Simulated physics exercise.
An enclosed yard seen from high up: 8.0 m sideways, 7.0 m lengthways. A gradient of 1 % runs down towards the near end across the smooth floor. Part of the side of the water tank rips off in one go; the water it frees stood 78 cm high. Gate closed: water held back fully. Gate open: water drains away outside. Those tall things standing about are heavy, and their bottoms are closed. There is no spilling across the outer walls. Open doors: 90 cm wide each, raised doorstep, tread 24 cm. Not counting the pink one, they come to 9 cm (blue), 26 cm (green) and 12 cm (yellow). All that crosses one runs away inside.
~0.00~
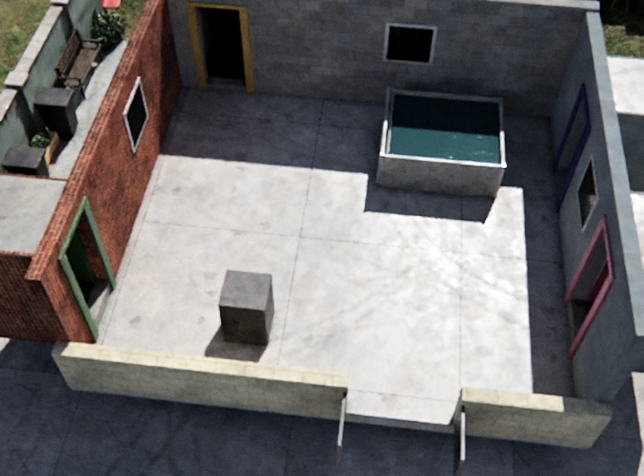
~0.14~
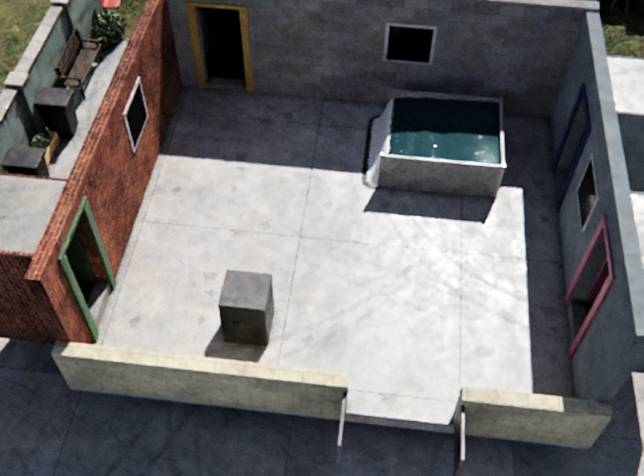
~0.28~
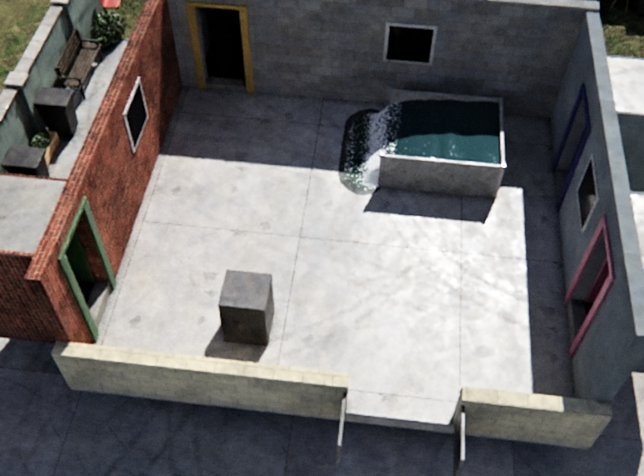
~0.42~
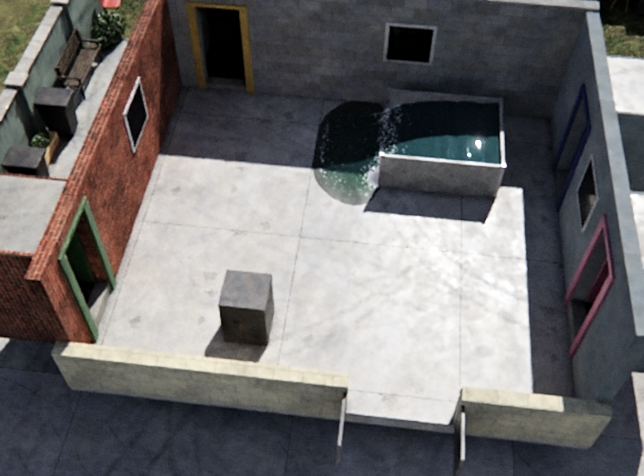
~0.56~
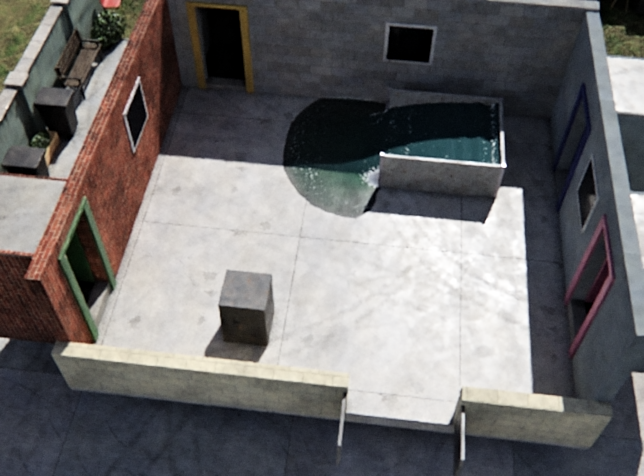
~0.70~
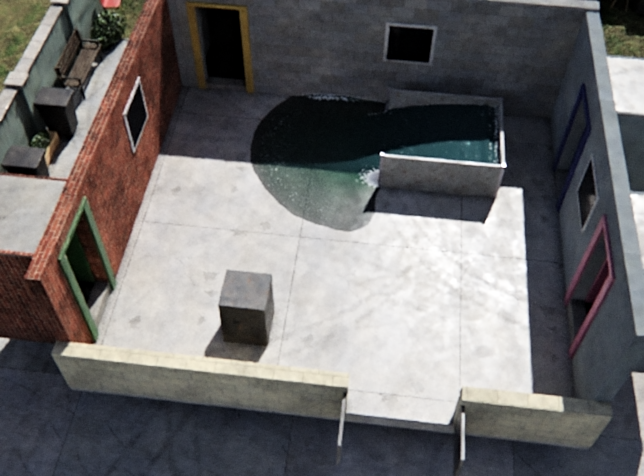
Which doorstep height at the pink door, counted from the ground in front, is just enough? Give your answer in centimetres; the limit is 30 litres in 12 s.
A height of roughly 6.5 cm is just enough.
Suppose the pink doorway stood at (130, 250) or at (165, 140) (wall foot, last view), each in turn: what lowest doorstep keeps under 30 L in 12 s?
Roughly 11.0 cm, then roughly 26 cm.
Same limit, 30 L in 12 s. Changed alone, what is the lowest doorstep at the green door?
Green door, minimum about 14.0 cm.
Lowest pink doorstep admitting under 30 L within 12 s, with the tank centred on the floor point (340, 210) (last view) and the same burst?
Close to 5.5 cm would do it.
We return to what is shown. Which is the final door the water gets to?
It is the blue one.
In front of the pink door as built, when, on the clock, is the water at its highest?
Peak time: About 8.0 s.
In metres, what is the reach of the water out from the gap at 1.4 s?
Close to 4.8 metres, I'd say.
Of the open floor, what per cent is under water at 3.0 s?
About 45 per cent.
After 1.4 s water covers 30 % of the floor, deepest (32 cm) near (372, 162); it has not reached the pink door.
After 3.0 s water covers 45 % of the floor, deepest (36 cm) near (178, 101); it has not reached the pink door.
After 12.0 s water covers 95 % of the floor, deepest (13 cm) near (516, 418); 10 cm at the pink door, 0 litres in over its 24 cm doorstep.
At the pink door as built, the water arrived by 7.2 s and peaked near 12 cm at 7.8 s.
Run again over the same 12 s with other heights there, 40 litres in over 6 cm, 11 litres over 8.5 cm. The limit of 30 litres is kept from about 6.5 cm up.
